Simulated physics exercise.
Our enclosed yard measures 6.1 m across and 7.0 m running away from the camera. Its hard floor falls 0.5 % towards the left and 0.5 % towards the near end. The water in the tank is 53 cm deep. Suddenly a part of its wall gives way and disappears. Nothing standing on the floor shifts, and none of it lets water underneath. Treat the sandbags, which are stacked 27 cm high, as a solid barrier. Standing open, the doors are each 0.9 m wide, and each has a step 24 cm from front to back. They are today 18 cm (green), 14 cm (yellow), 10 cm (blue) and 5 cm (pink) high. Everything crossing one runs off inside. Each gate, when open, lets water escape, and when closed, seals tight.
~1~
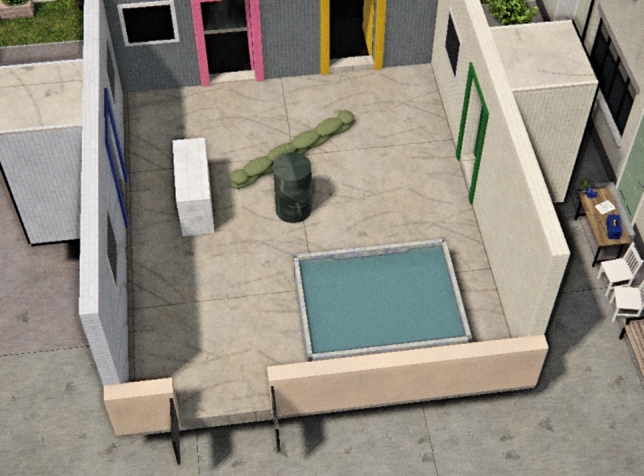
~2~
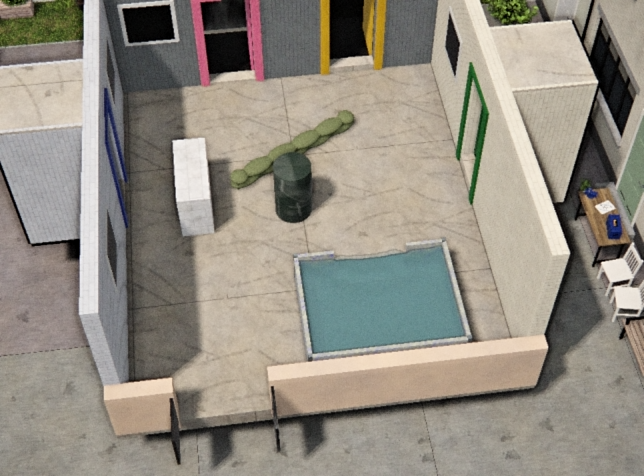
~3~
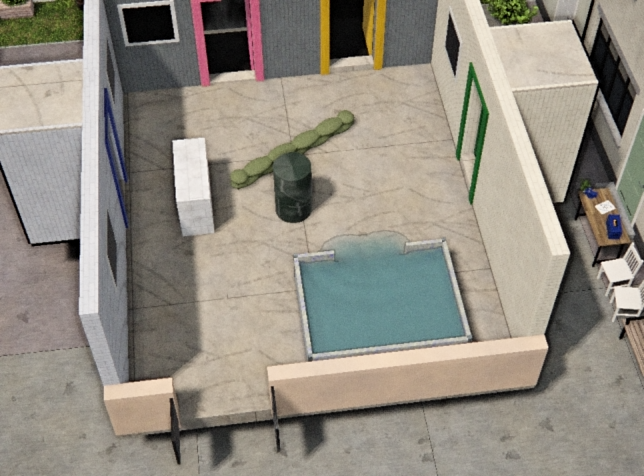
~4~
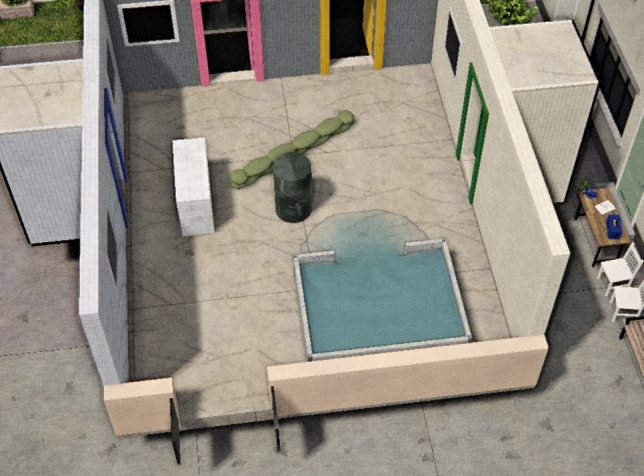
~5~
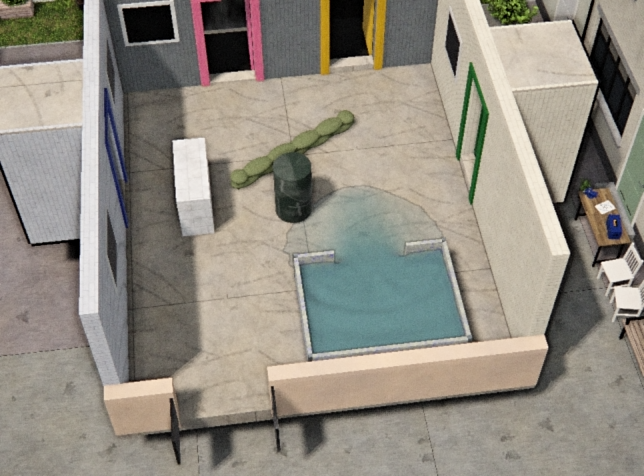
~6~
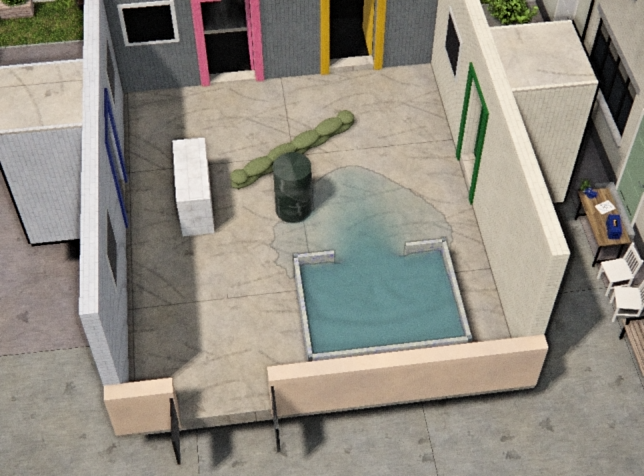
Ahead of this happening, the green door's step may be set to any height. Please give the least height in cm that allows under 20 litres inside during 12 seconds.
It would have to be roughly 6.5 cm high.
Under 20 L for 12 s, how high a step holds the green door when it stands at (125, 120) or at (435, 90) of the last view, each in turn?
Around 8.0 and 19 cm respectively.
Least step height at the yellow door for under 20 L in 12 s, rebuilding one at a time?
Yellow would need about 9.5 cm on its own.
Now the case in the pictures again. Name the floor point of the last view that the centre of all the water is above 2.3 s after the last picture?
I'd put it close to (369, 240).
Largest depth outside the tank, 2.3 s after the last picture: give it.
34 cm.
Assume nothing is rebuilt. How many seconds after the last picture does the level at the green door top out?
At roughly 1.4 s.
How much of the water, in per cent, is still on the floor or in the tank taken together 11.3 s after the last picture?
About 94 in every hundred.
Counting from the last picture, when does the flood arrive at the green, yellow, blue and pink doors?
The green door at 0.8 s, the yellow door at 1.1 s, the blue door at 4.0 s, the pink door at 3.8 s.
Then, 0.7 s after the last picture water covers 20 % of the floor, deepest (30 cm) near (313, 216); it has not reached the green door.
Then, 2.3 s after the last picture water covers 40 % of the floor, deepest (34 cm) near (429, 81); 8 cm at the green door, 0 litres in over its 18 cm step.
Then, 11.3 s after the last picture water covers 95 % of the floor, deepest (10 cm) near (488, 369); 5 cm at the green door, 0 litres in over its 18 cm step.
At the green door as built, the water peaked near 11 cm, 1.3 s after the last picture.
With a step of 6 cm, 29 litres would have come in within the 12 s; with 8.5 cm, 5 litres. So under 20 litres takes about 6.5 cm.
